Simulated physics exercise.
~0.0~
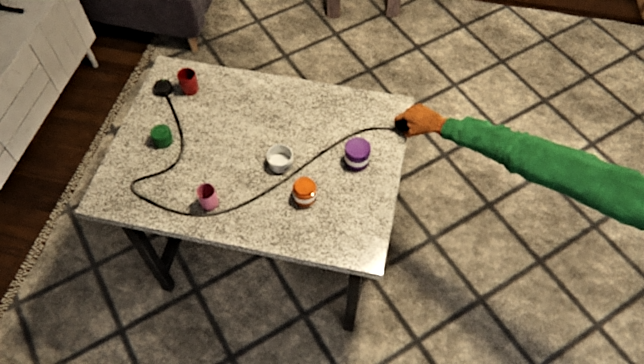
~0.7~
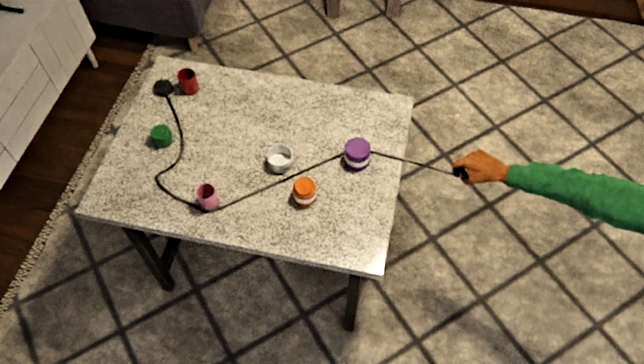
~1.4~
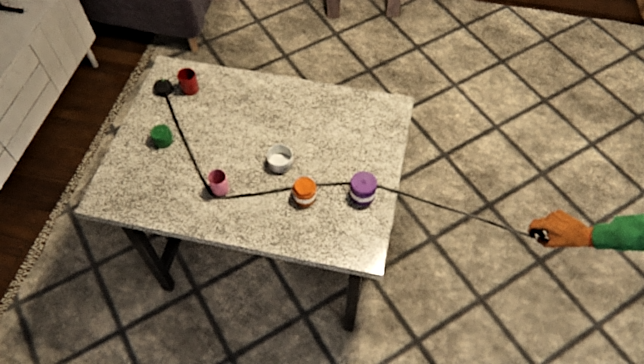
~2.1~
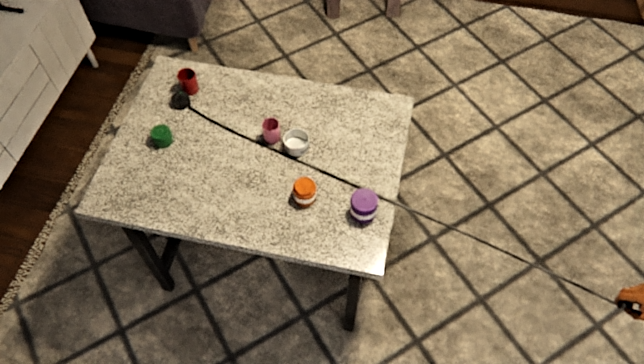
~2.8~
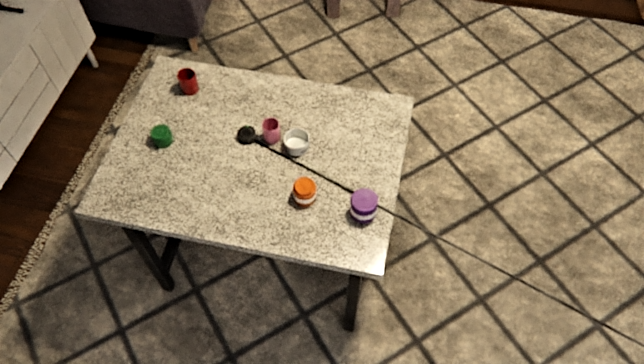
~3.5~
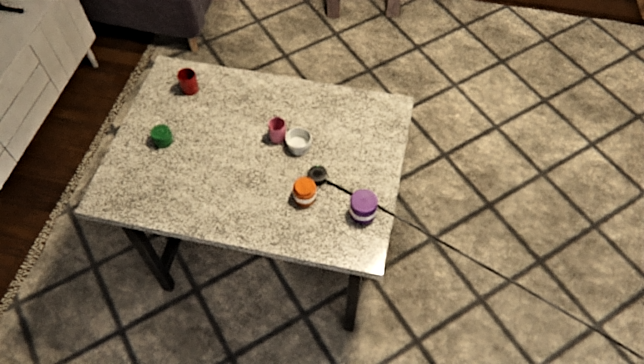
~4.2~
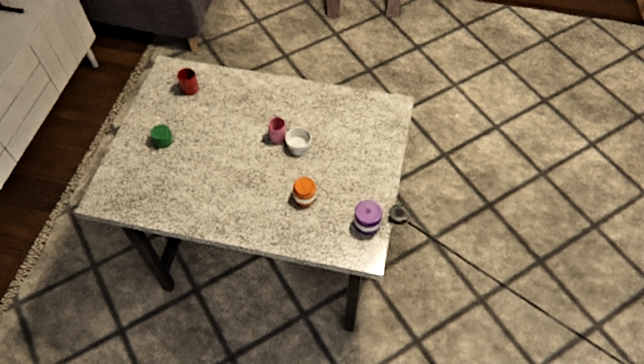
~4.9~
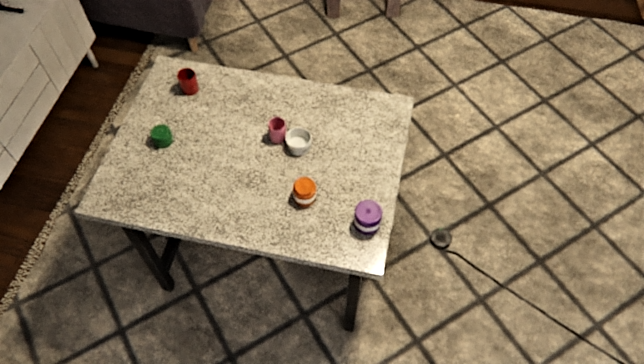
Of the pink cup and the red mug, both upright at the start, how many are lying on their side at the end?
None of them are. The pink cup is dragged across the table but stays upright, and the red mug stays standing in its place.
